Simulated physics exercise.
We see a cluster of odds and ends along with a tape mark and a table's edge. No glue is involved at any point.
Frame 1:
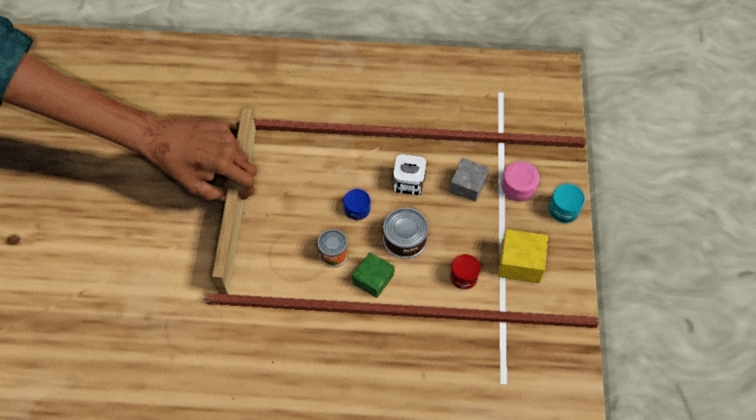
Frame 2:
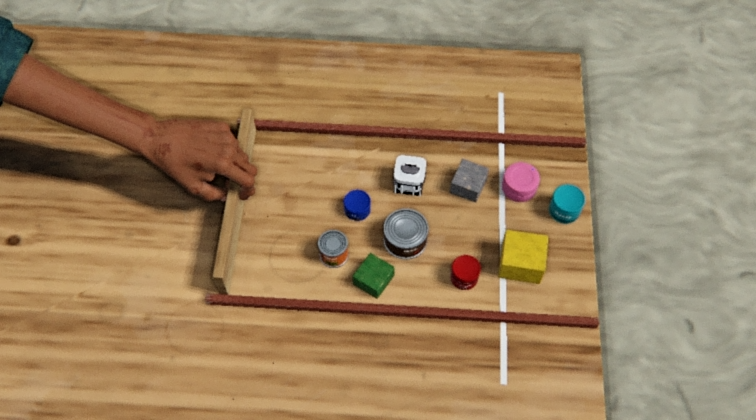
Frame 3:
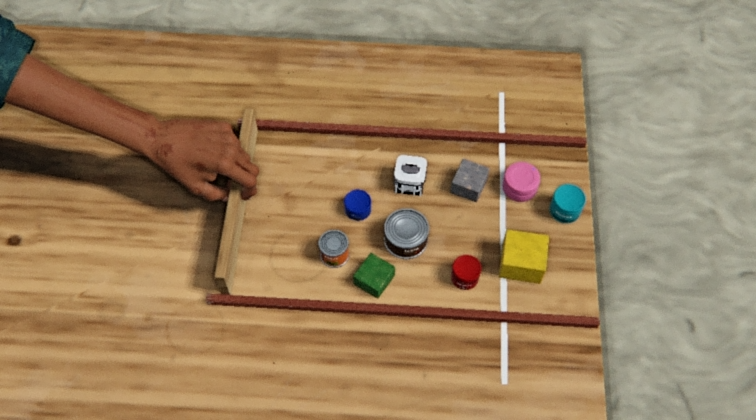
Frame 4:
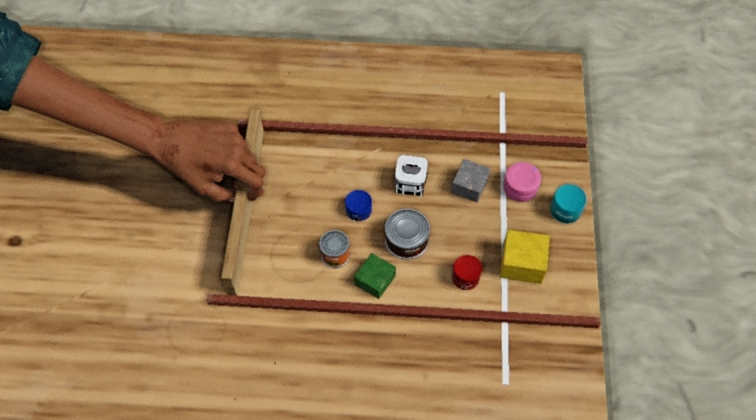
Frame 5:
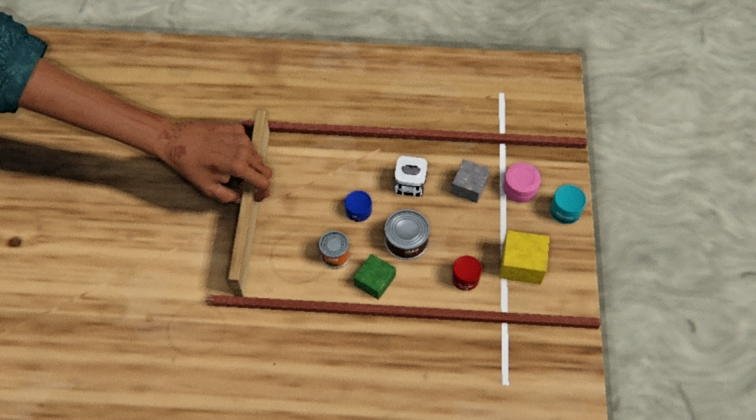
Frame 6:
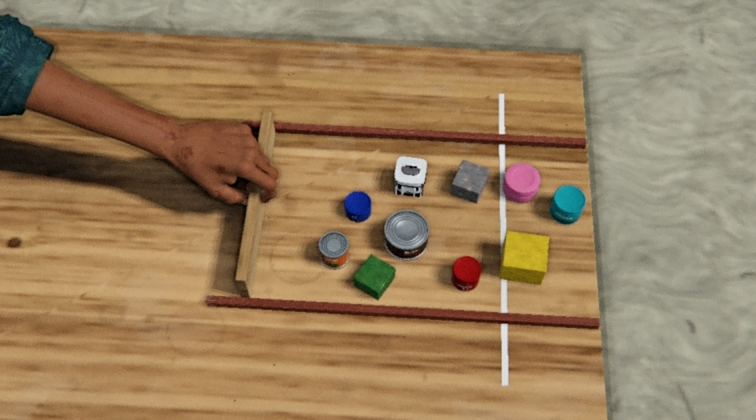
A wooden board, held by a hand, slides slightly to the right between two reddish-brown rails on a wooden table, while the blocks, tubs, tins and white case ahead of it, near a white tape line, stay in place.
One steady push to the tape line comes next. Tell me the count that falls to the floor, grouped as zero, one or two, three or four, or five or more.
The count is zero.
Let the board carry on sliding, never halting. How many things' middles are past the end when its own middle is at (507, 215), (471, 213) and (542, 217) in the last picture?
0; 0; 2.
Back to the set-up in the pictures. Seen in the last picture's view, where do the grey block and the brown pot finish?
Grey block: (547, 184); brown pot: (526, 235).
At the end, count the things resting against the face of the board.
Contact count: 5.
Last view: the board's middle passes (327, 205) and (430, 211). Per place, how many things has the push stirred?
The number moved is 1 and then 7.
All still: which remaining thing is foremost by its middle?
That's the pink lid.
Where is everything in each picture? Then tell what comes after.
Turquoise tub (567, 204); pink lid (520, 182); yellow block (523, 256); board (236, 198); tape (502, 224), in the first picture.
Pink lid (521, 182); white case (410, 176), in the second picture.
Yellow block (524, 257); board (238, 199), in the third picture.
Turquoise tub (568, 204); green block (375, 276), in the fourth picture.
Pink lid (522, 183); grey block (470, 181), in the fifth picture.
Turquoise tub (568, 205); pink lid (521, 183); yellow block (524, 258); board (257, 201); tape (503, 225), in the sixth picture.
Soon after, none off yet; turquoise tub at rest near (568, 205); pink lid at rest near (521, 183); yellow block at rest near (524, 258).
In the end, the number that fall off is zero.
